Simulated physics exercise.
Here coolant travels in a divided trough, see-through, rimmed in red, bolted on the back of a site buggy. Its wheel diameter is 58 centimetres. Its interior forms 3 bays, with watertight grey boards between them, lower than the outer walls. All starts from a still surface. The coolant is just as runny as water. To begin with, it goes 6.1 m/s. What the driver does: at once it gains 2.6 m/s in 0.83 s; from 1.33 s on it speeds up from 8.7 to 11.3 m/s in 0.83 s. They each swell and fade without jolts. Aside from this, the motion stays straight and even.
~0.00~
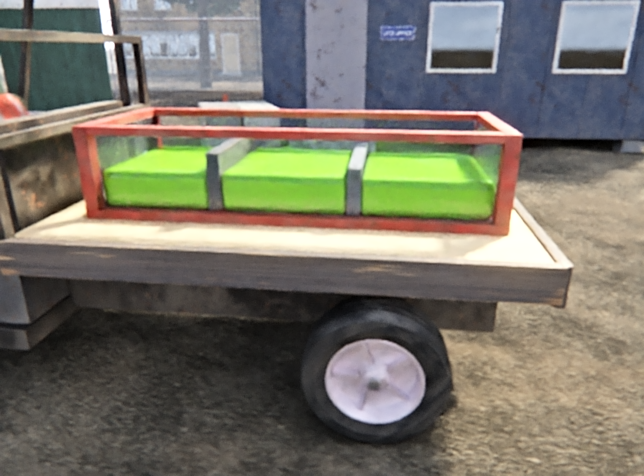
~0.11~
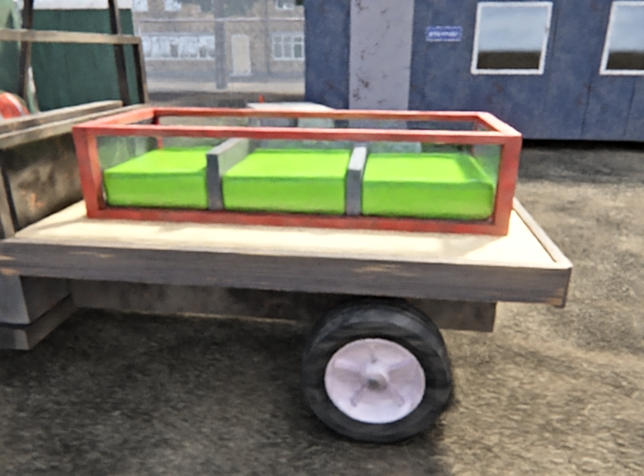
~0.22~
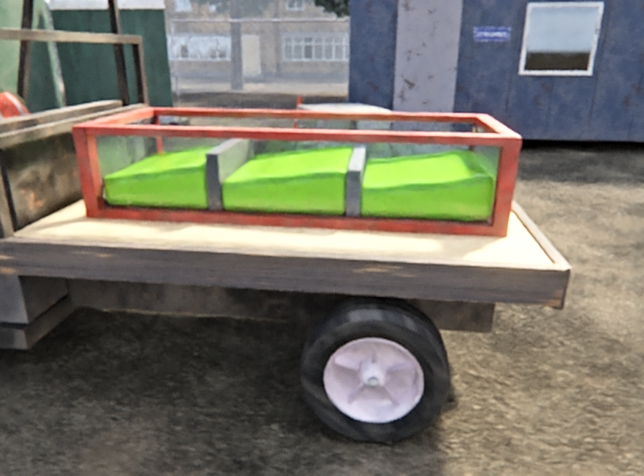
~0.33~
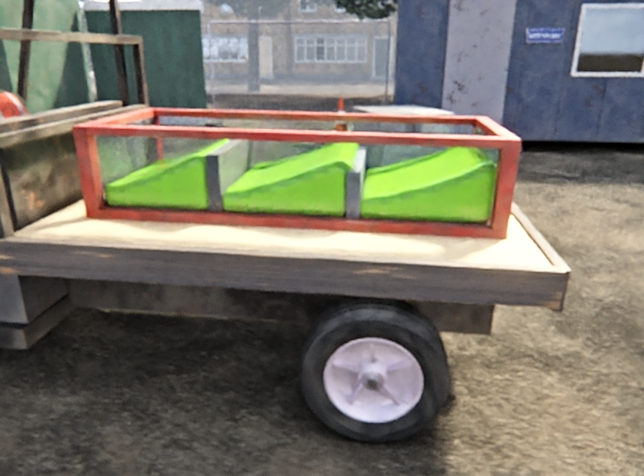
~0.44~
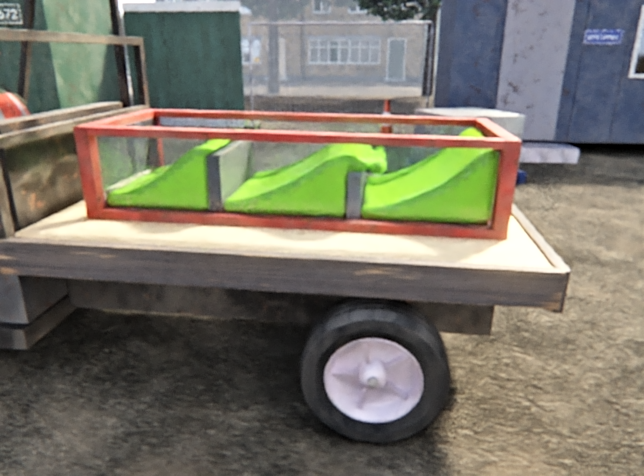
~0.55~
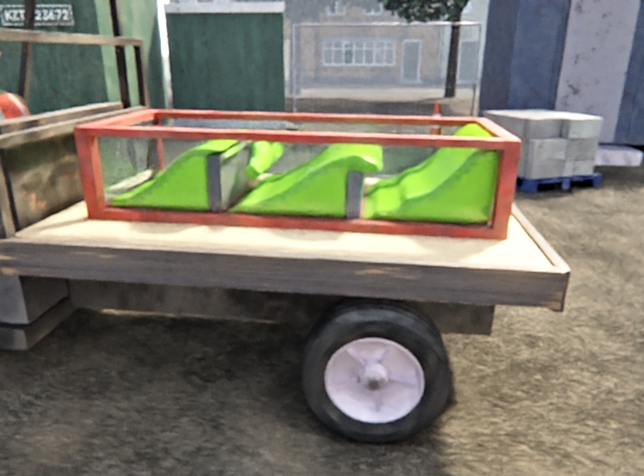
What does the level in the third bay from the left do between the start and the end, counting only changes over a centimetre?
It climbs.
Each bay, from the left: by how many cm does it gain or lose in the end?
From the left: Down 4 cm, down 1 cm, up 4 cm.
By 1.15 s left to right it is 15, 14, 21 cm deep.
By 1.85 s left to right it is 13, 13, 22 cm deep.
By 2.65 s left to right it is 12, 13, 22 cm deep; 2 per cent has gone over the back.
By 5.14 s left to right it is 12, 15, 20 cm deep; 2 per cent has gone over the back.
